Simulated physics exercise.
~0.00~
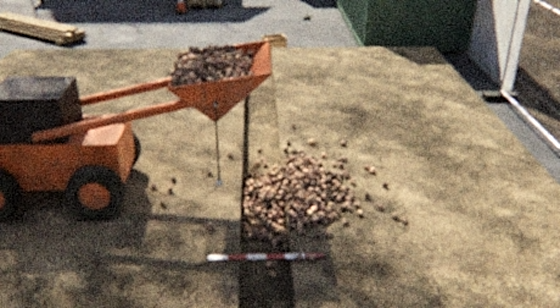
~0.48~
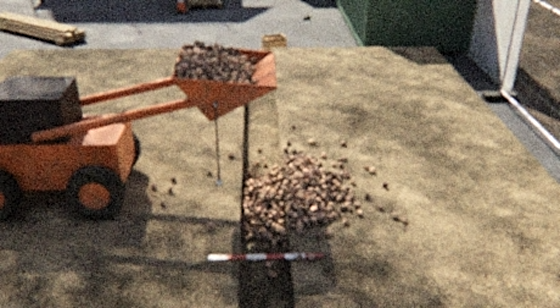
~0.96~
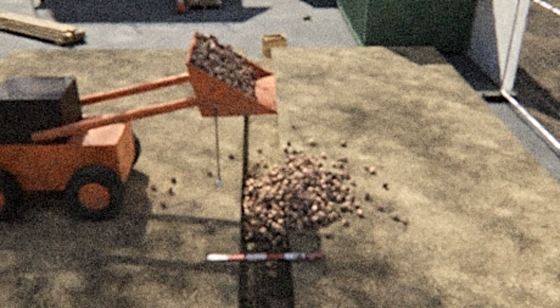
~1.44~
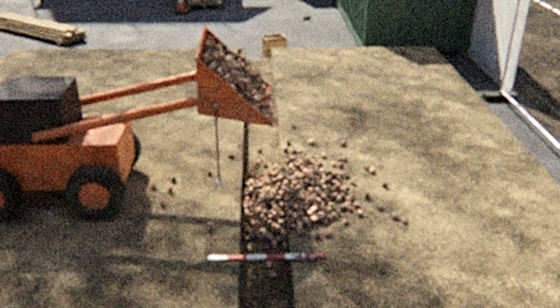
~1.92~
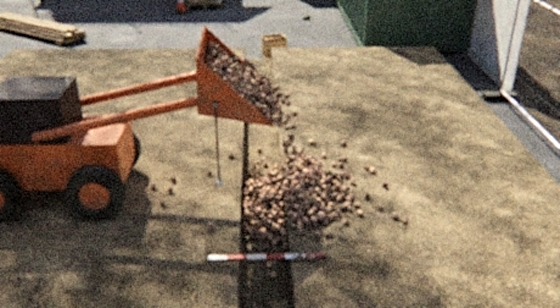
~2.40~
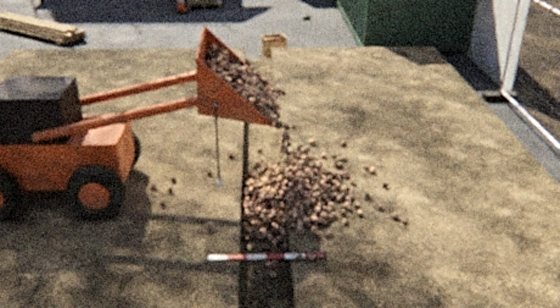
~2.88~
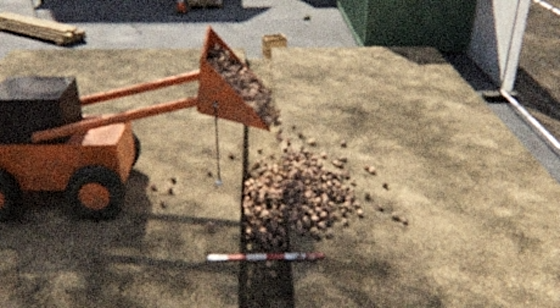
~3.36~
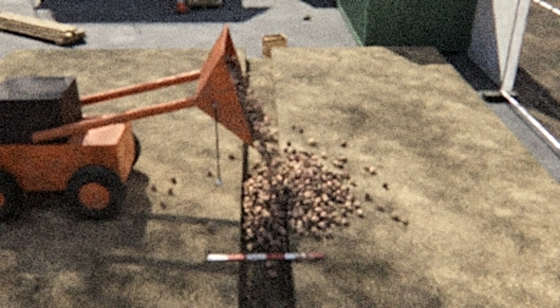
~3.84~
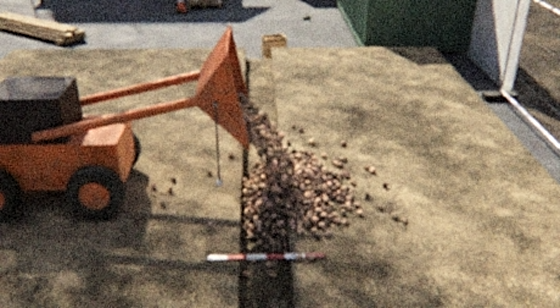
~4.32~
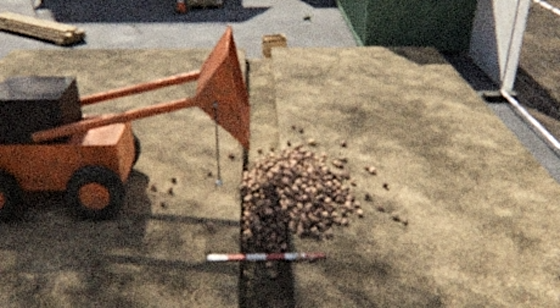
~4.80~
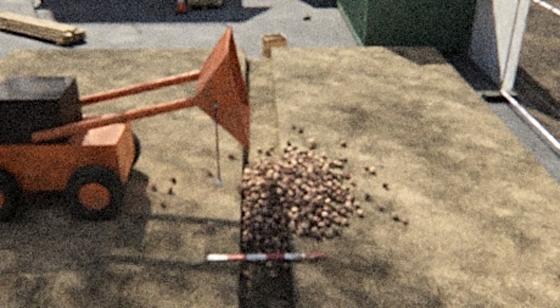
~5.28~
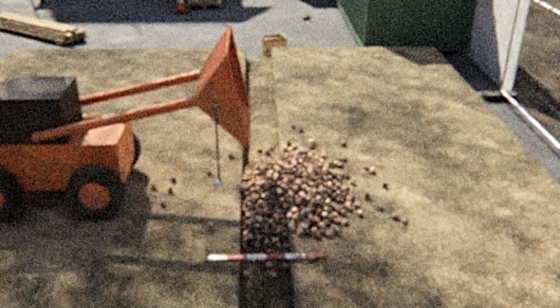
On a sunlit building site, an orange loader tips its bucket, emptying stones onto a loose pile.
